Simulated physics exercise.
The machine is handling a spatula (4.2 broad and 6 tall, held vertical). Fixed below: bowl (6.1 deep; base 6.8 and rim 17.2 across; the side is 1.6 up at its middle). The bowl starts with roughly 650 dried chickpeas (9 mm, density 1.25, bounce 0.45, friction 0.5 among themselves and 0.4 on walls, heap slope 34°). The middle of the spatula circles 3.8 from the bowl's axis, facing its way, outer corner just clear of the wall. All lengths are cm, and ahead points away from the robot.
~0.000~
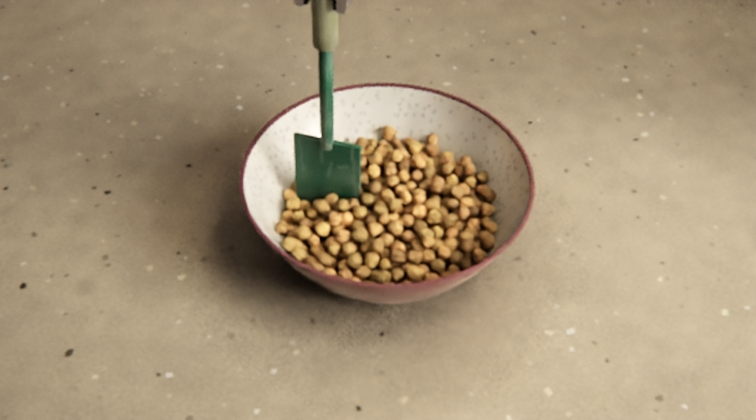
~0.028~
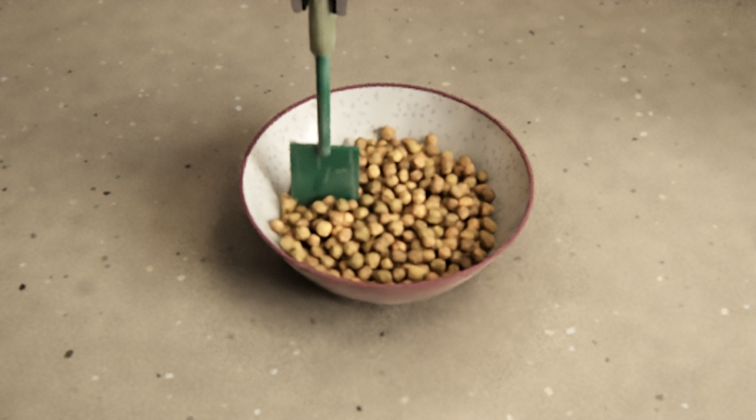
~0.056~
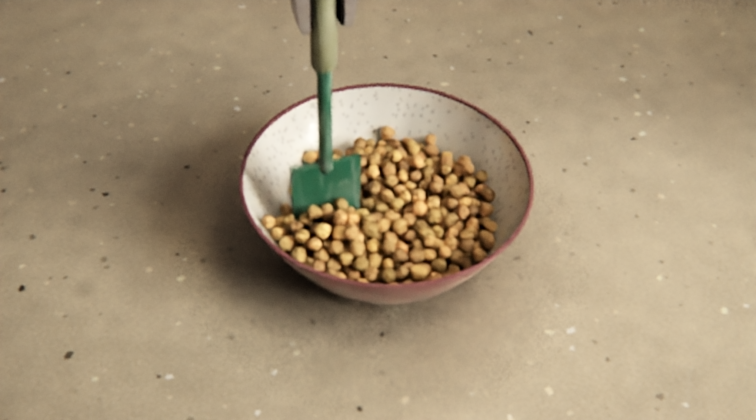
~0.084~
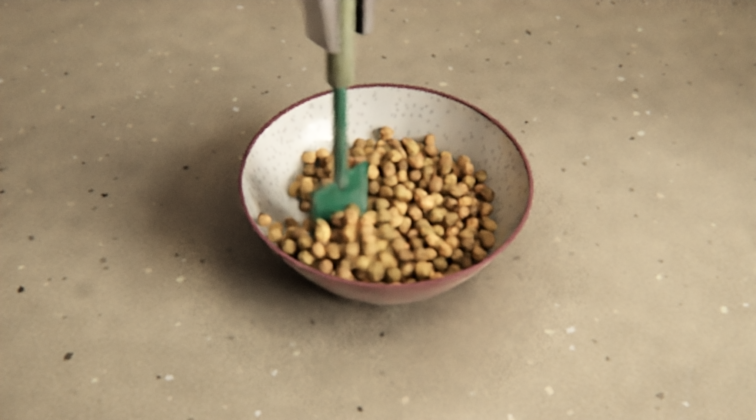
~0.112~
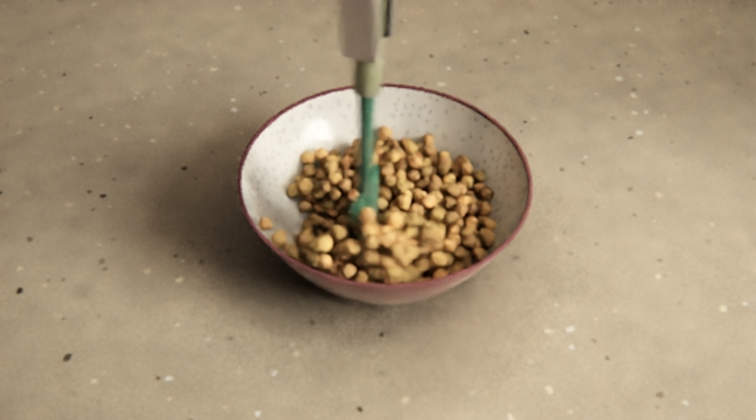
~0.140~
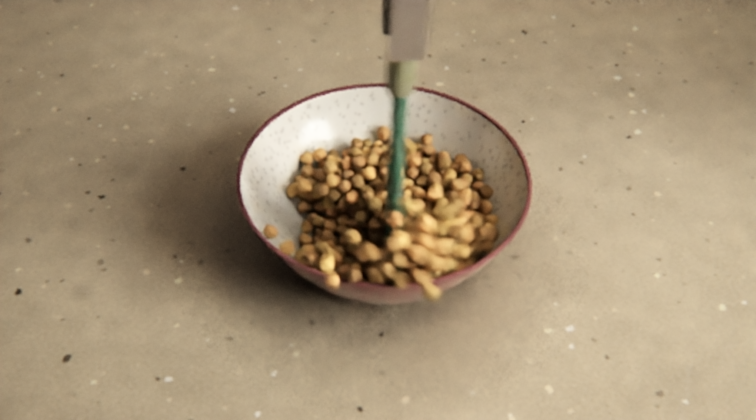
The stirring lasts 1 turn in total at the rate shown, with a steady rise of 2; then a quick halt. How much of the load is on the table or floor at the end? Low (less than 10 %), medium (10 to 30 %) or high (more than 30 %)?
Share on the table or floor: Medium (10 to 30 %).
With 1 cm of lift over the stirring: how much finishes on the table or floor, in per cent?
Some 25 per cent.
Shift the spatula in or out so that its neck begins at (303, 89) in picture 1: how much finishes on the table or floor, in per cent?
Some 0 per cent.
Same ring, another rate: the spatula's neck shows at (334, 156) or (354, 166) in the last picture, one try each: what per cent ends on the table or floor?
Some 0 and 10 per cent.
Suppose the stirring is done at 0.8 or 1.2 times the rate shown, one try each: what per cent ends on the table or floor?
About 10 and 25 per cent.
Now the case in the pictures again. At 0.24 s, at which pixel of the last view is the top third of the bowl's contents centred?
Near (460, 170).
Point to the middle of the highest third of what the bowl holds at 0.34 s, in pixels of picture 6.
Near (367, 150).
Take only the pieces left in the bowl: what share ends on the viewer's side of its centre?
About 45 per cent.
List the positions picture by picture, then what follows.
The first frame shows spatula neck at (327, 121), 0° round; upper third of the load around (397, 205), from x 280 to 490, top at y 135; 654 in the bowl.
The second frame shows spatula neck at (324, 126), 9° round; upper third of the load around (393, 208), from x 275 to 490, top at y 135.
The third frame shows spatula neck at (325, 143), 34° round; upper third of the load around (387, 218), from x 270 to 490, top at y 135.
The fourth frame shows spatula neck at (340, 159), 60° round; upper third of the load around (385, 222), from x 265 to 490, top at y 135.
The fifth frame shows spatula neck at (365, 168), 86° round; upper third of the load around (392, 232), from x 265 to 490, top at y 135.
The sixth frame shows spatula neck at (396, 169), 112° round; upper third of the load around (415, 230), from x 270 to 490, top at y 135; 648 in the bowl, 6 in flight or on the tool.
By 0.24 s, 204° round, highest piece 9 above the table; 604 in the bowl, 3 on the table or floor, 47 in flight or on the tool.
By 0.34 s, 295° round, highest piece 9 above the table; 551 in the bowl, 50 on the table or floor, 53 in flight or on the tool.
By 0.58 s, 0° round, highest piece 5 above the table; 524 in the bowl, 130 on the table or floor.
By 1.28 s, 0° round, highest piece 5 above the table; 524 in the bowl, 130 on the table or floor.
Final count, 524 in the bowl, 130 on the table or floor. That is 20 % on the table or floor.
